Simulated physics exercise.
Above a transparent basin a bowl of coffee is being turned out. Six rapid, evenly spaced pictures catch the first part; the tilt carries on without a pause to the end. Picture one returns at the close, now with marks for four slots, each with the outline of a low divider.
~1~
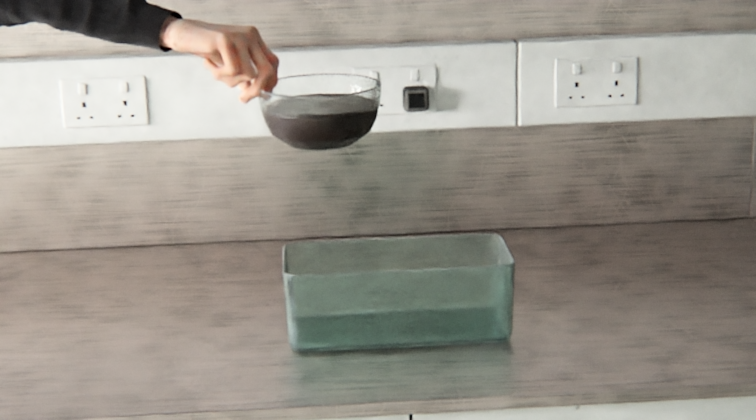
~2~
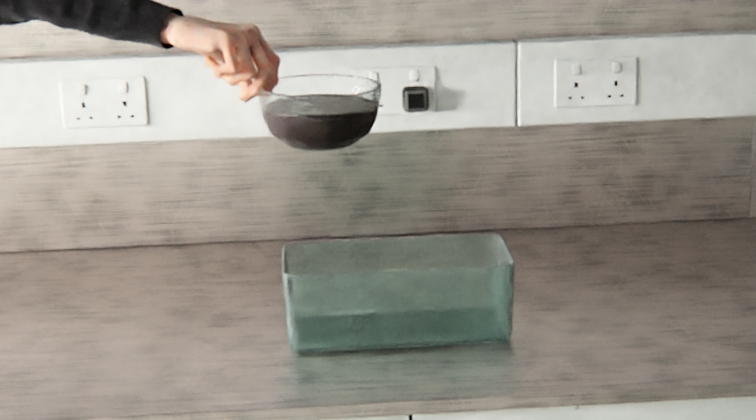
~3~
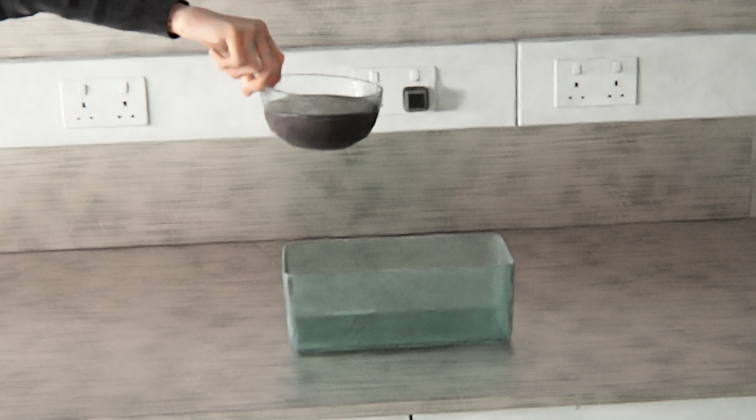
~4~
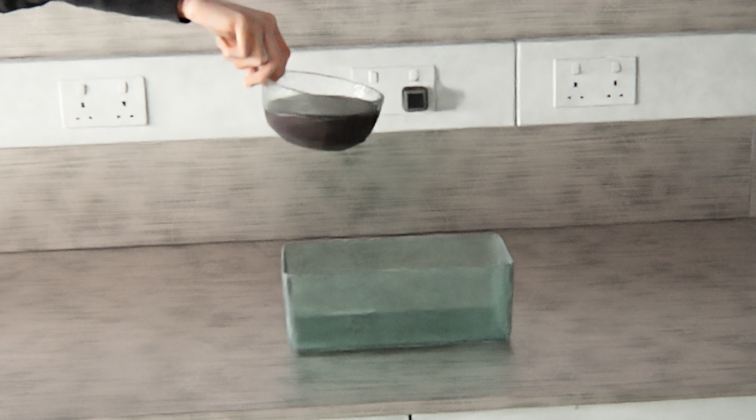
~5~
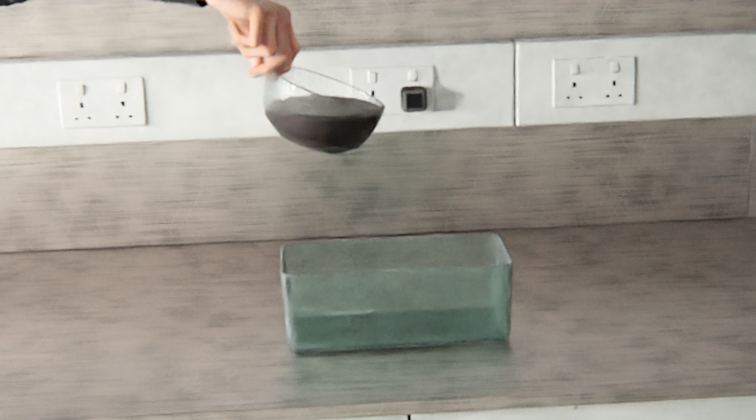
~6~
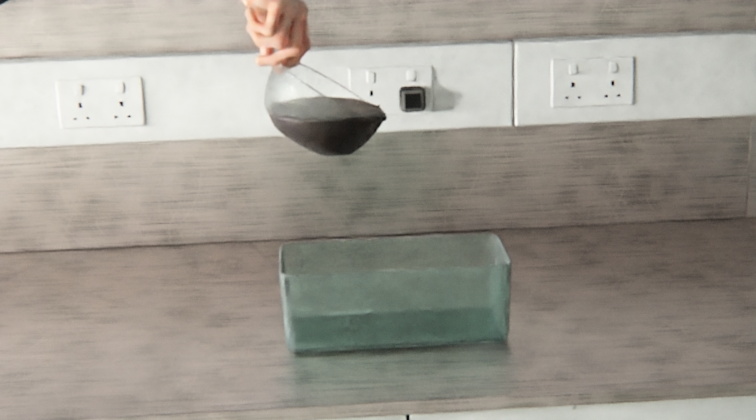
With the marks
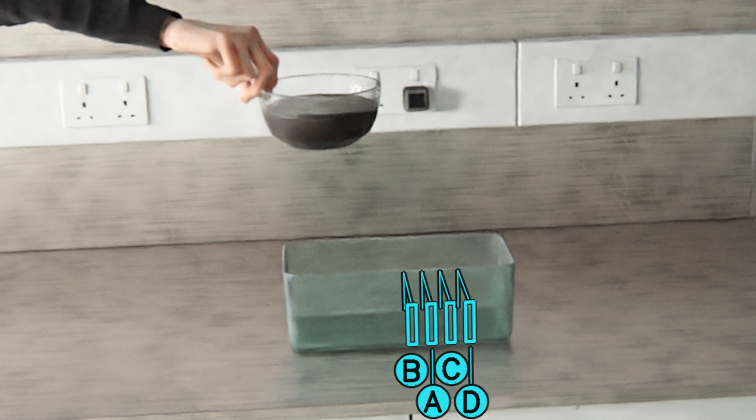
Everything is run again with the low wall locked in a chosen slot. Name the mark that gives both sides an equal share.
Best: A.
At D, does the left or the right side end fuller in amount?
The left one.
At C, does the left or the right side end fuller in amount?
The left side.
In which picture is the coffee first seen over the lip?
Picture 6.
On the marked copy, A at (432, 349); B at (413, 350); C at (451, 348); D at (470, 347).
With A, about 50 % ends left of the wall and 48 % right of it.
With B, about 26 % ends left of the wall and 72 % right of it.
With C, about 75 % ends left of the wall and 21 % right of it; 4 % is lost outside.
With D, about 94 % ends left of the wall and 2 % right of it; 4 % is lost outside.
